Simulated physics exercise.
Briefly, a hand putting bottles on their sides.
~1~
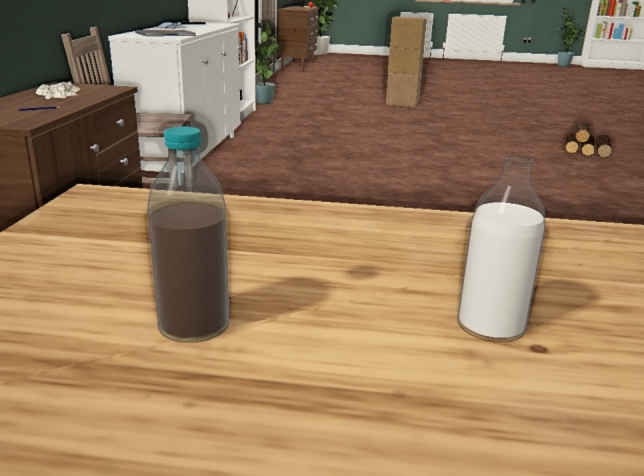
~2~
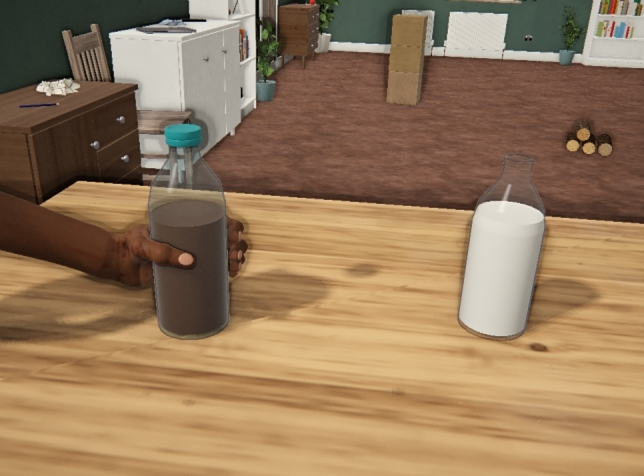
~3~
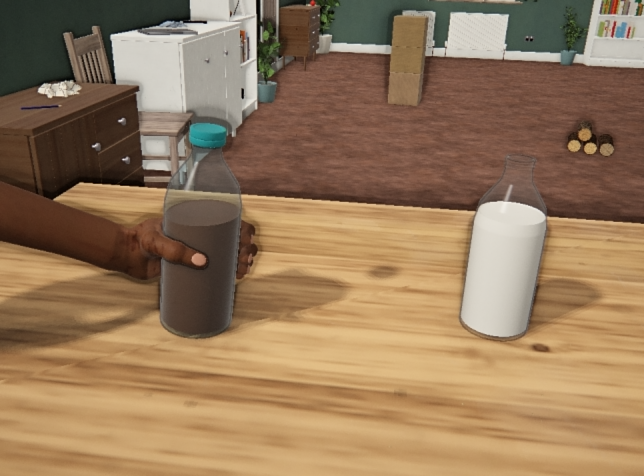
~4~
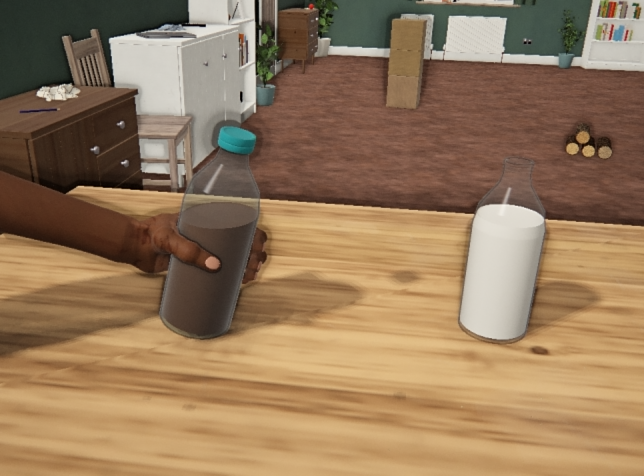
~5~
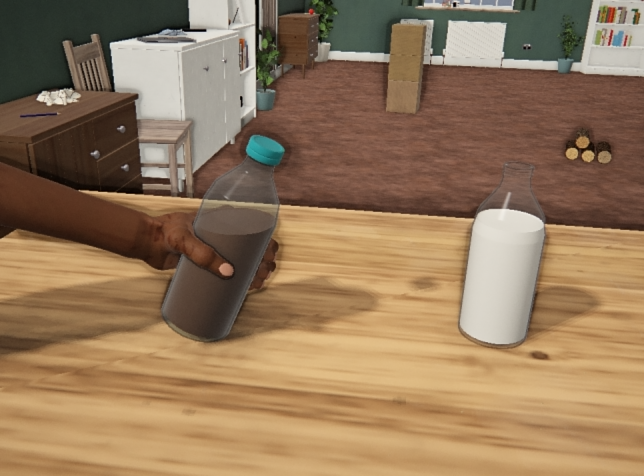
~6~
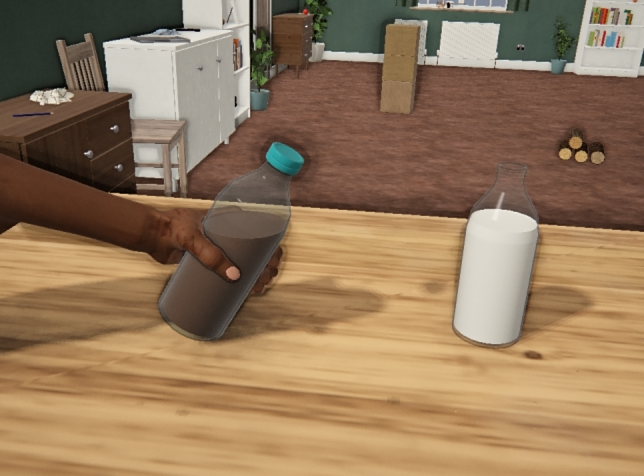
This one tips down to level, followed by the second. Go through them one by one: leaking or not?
Left bottle - not leaking, right bottle - leaking.
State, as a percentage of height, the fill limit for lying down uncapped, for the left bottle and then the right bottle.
First: 26 percent; second: 24 percent.
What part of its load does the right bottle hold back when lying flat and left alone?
Retained: Near 35 per cent.
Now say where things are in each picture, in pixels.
Both stand upright; left bottle (188, 233) about two thirds full, capped; right bottle (504, 244) about two thirds full, open, in the first picture.
A hand takes the left bottle; left bottle about two thirds full, surface at (188, 214); right bottle about two thirds full, surface at (510, 213), in the second picture.
The left bottle leans; left bottle (202, 229) about two thirds full; right bottle (506, 243) about two thirds full, in the third picture.
The left bottle leans; left bottle about two thirds full, surface at (220, 216); right bottle about two thirds full, surface at (510, 216), in the fourth picture.
The left bottle leans; left bottle (230, 236) tipped 20°; right bottle (505, 250) about two thirds full, in the fifth picture.
The left bottle leans; left bottle (238, 238) tipped 30°, capped; right bottle about two thirds full, surface at (503, 221), open, in the sixth picture.
Next, the left bottle is nearly down; left bottle, dry at the neck.
After that, the left bottle lies flat; left bottle, dry at the neck.
Finally, both lie flat; left bottle, dry at the neck; right bottle, some has come out.
